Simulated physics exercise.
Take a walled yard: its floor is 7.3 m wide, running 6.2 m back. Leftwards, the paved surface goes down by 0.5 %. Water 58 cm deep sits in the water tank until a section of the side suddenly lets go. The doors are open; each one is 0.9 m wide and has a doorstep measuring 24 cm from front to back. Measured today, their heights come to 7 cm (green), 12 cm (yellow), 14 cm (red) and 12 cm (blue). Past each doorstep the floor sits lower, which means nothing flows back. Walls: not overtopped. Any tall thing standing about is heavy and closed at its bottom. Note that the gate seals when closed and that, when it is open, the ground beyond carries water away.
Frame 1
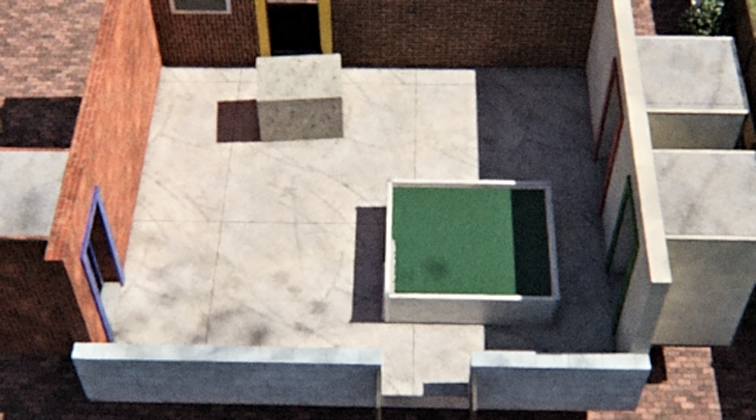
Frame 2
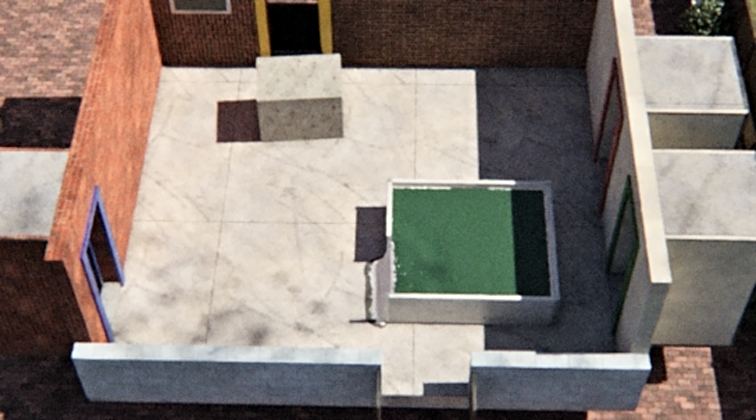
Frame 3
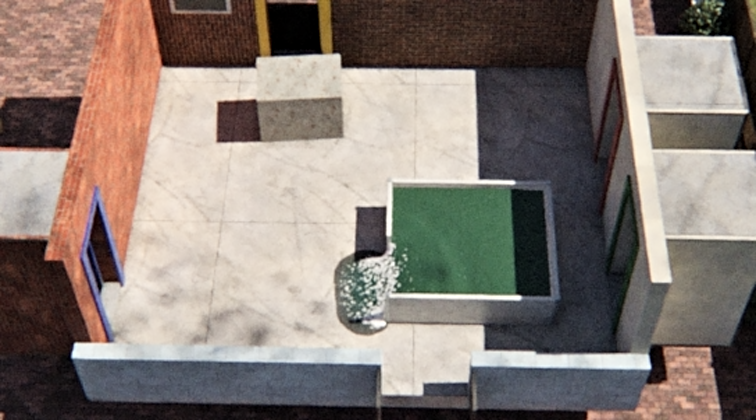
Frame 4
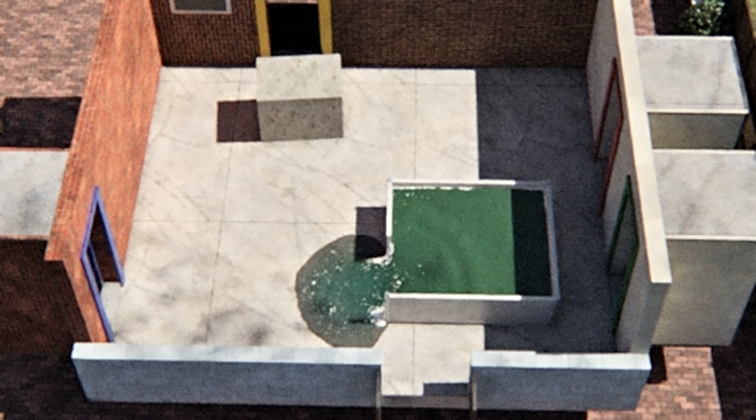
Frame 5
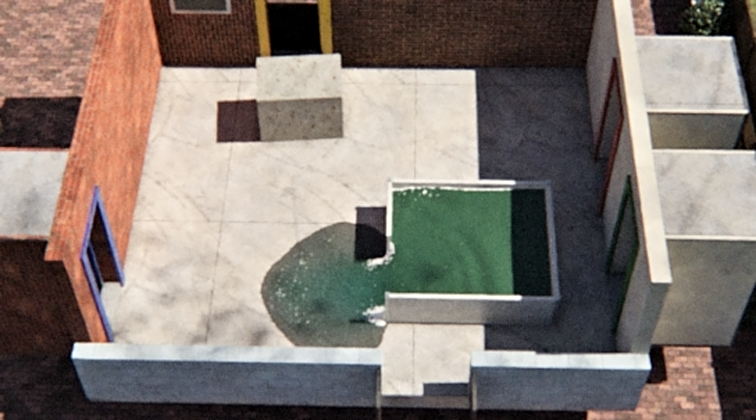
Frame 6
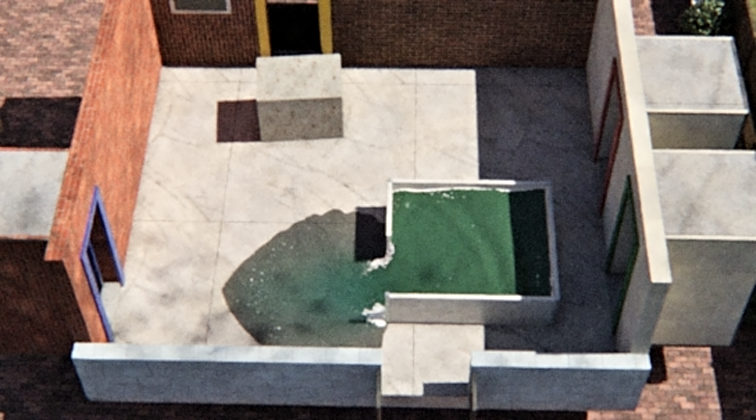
Green water bursting through the left side of a raised tank and spreading leftward across the pale floor of a walled yard.
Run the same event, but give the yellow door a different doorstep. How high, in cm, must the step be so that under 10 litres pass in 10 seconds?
Roughly 7.5 cm.
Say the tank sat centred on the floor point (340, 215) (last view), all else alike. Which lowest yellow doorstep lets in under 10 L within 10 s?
About 7.0 cm.
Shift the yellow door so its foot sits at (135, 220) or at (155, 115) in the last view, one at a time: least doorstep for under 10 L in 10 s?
Minimums: About 15 cm and 13.5 cm.
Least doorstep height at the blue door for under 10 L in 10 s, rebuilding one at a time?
Roughly 26 cm at blue.
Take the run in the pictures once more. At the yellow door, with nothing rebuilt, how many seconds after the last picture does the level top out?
I'd say near 8.5 seconds.
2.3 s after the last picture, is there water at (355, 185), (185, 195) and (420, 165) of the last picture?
So the three spots come out spared, swamped, spared, in that order.
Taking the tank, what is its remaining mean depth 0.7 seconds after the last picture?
Average depth: Approx. 44 cm.
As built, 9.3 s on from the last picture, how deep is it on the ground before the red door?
It stands about 0.5 centimetres deep.
Then, 0.7 s after the last picture water covers 25 % of the floor, deepest (34 cm) near (375, 295); it has not reached the yellow door.
Then, 2.3 s after the last picture water covers 35 % of the floor, deepest (33 cm) near (149, 343); it has not reached the yellow door.
Then, 9.3 s after the last picture water covers 85 % of the floor, deepest (18 cm) near (144, 170); 10 cm at the yellow door, 0 litres in over its 12 cm doorstep.
At the yellow door as built, the water peaked near 10 cm, 8.3 s after the last picture.
With a doorstep of 6.5 cm, 17 litres would have come in within the 10 s; with 9 cm, 4 litres. So under 10 litres takes about 7.5 cm.
